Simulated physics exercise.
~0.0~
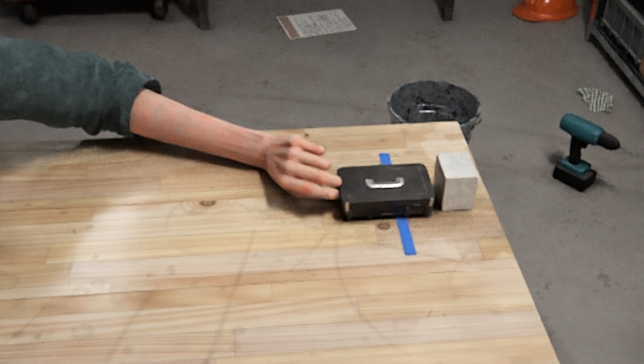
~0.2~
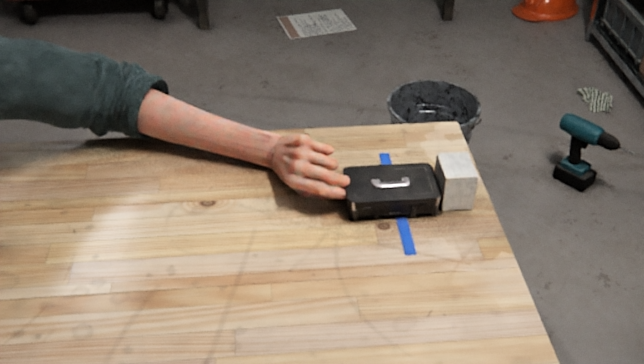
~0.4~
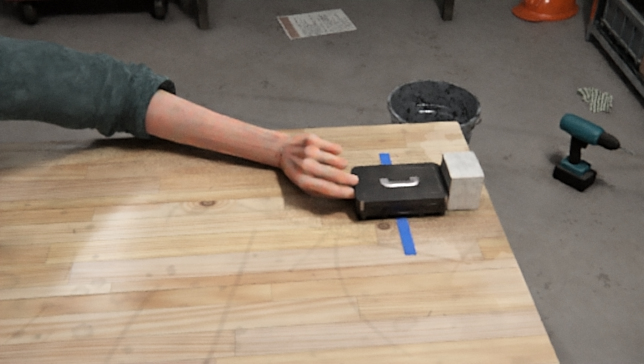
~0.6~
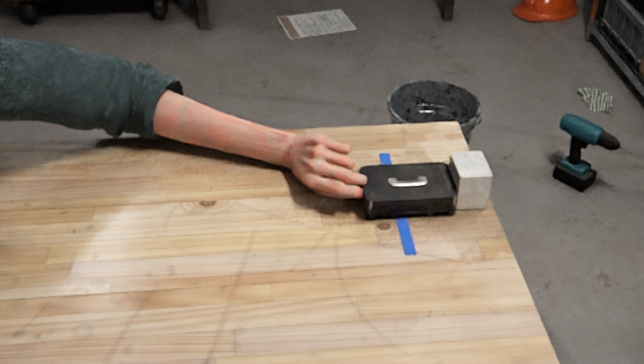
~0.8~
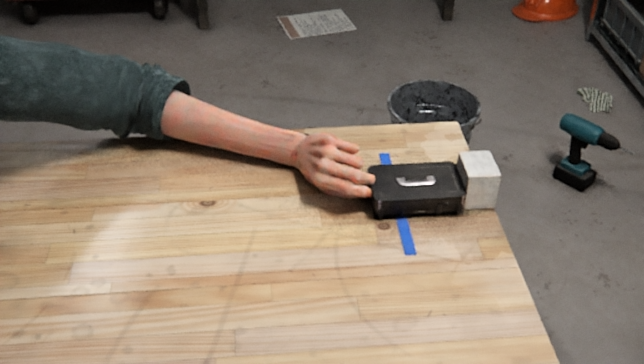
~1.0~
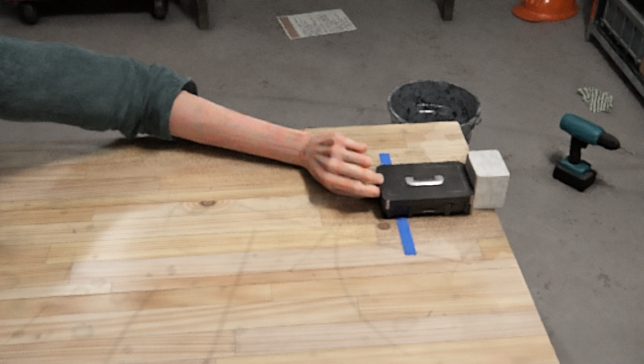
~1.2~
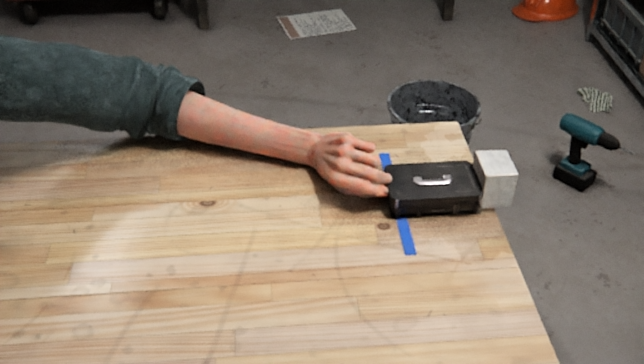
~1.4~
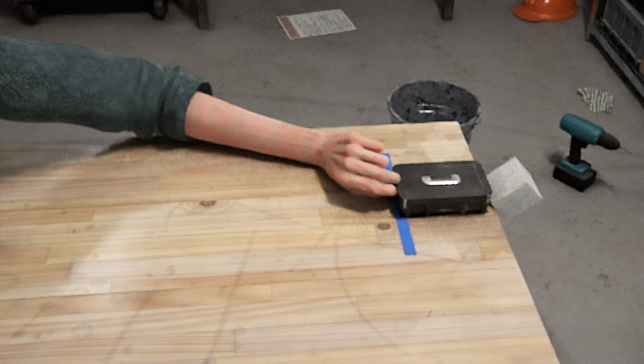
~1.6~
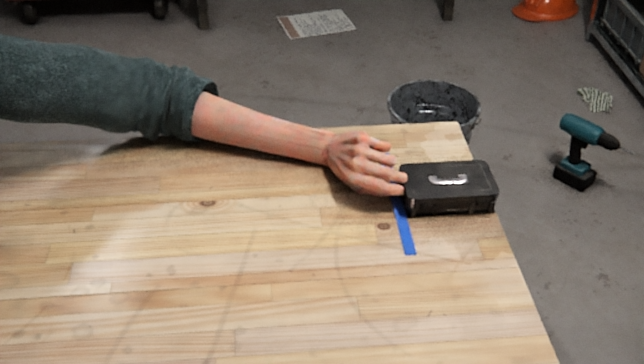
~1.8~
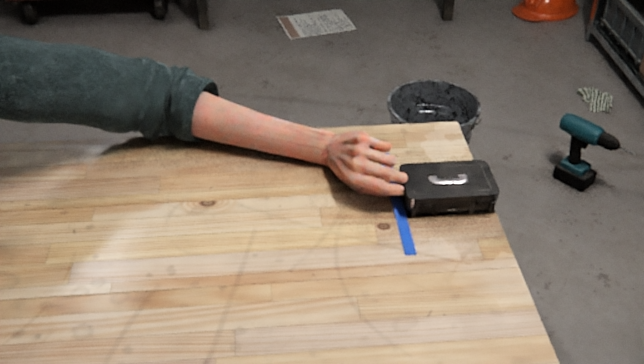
A hand slowly pushing a black case rightward along a wooden table, tipping a white block off the edge, then stopping.
